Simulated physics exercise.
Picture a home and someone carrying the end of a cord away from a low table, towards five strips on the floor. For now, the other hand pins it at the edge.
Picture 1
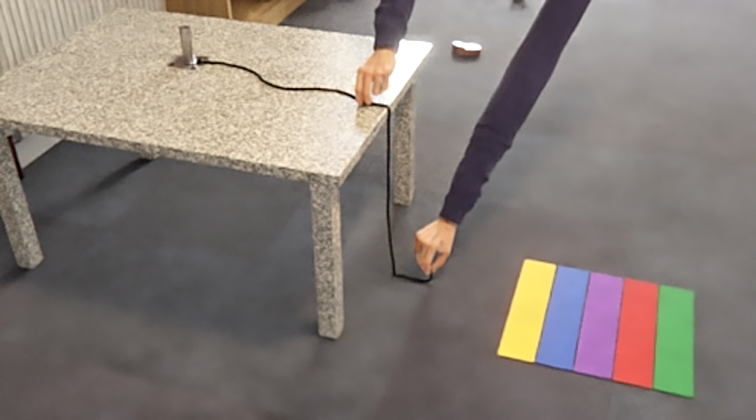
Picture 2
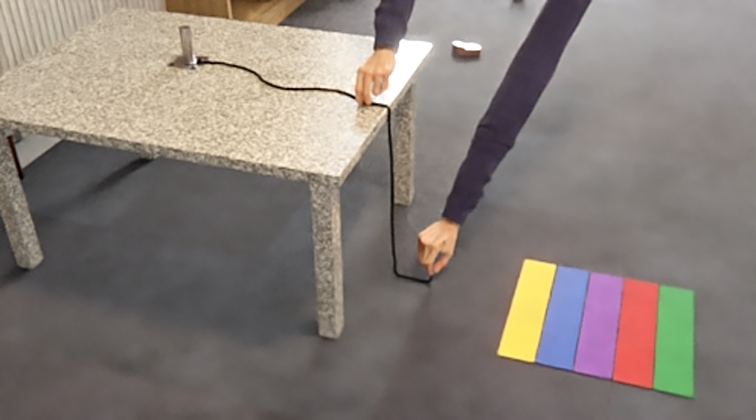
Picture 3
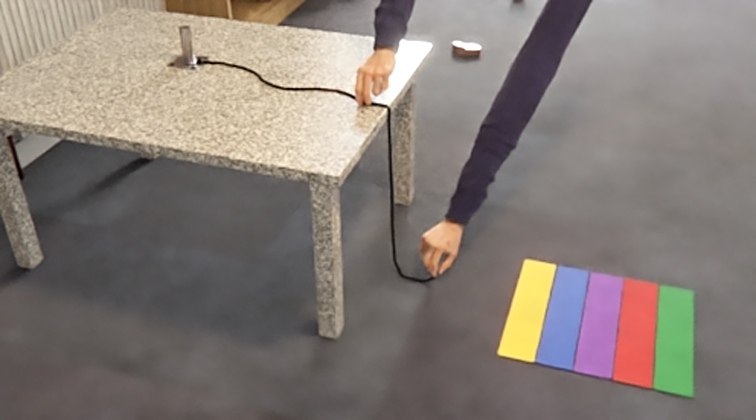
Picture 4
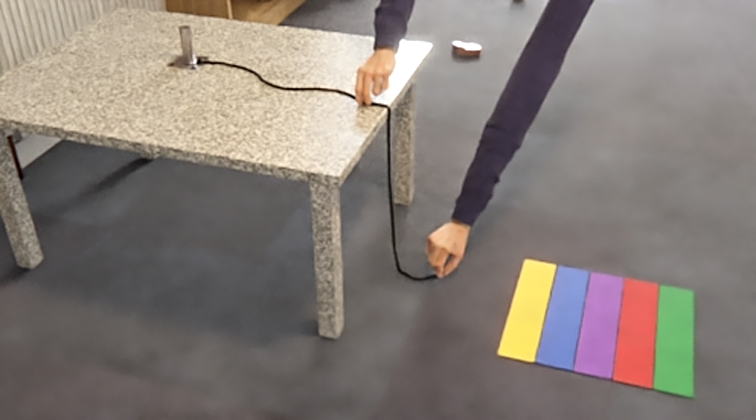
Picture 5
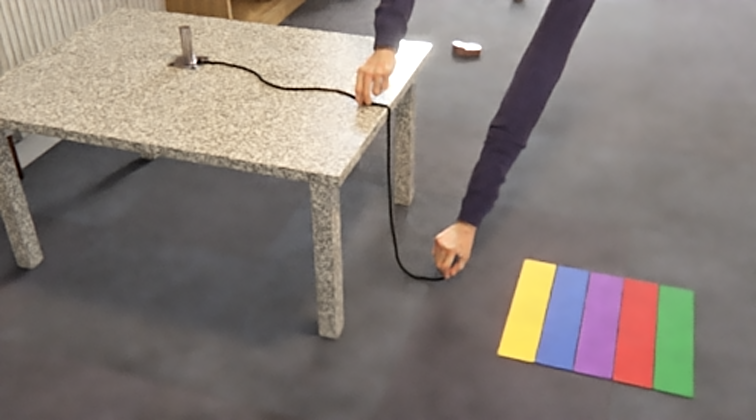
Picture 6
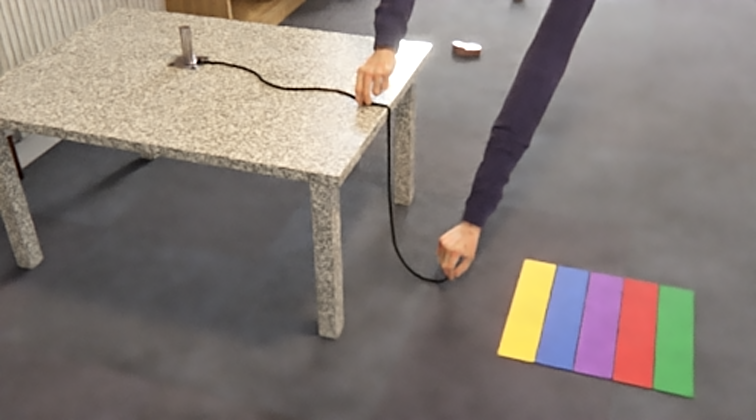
A hand holding the end of a black cord moves slowly a short way right, just above the grey floor of a room in a home, seen from above at an angle by a still camera. The cord runs from a small metallic upright across a speckled low table, pinned at its edge by the other hand. Its hanging part bows slightly, left of yellow, blue, purple, red and green strips.
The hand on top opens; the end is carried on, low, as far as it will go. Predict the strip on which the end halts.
The blue strip.
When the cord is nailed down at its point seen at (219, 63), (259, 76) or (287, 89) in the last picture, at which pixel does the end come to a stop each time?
About (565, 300), (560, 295) and (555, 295).
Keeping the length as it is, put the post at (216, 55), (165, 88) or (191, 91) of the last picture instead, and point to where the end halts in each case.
Try by try: (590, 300), (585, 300) and (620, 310).
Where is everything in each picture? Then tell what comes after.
In the first frame, end (430, 271); yellow (521, 339); blue (558, 347); purple (595, 355); red (634, 364); green (674, 372).
In the second frame, end (433, 271); cord through (228, 65) (274, 86) (343, 92) (389, 130) (393, 197) (394, 257).
In the third frame, end (437, 272).
In the fourth frame, end (443, 273); cord through (228, 65) (274, 86) (343, 92) (389, 130) (390, 197) (396, 257).
In the fifth frame, end (450, 275).
In the sixth frame, end (454, 276); cord through (228, 65) (274, 86) (343, 92) (389, 130) (390, 197) (401, 258).
Early on, end near (504, 286); short of the strips.
Midway, end near (545, 294); over yellow.
At the end of the slack, end near (570, 299); over blue. It gets as far as the blue strip.
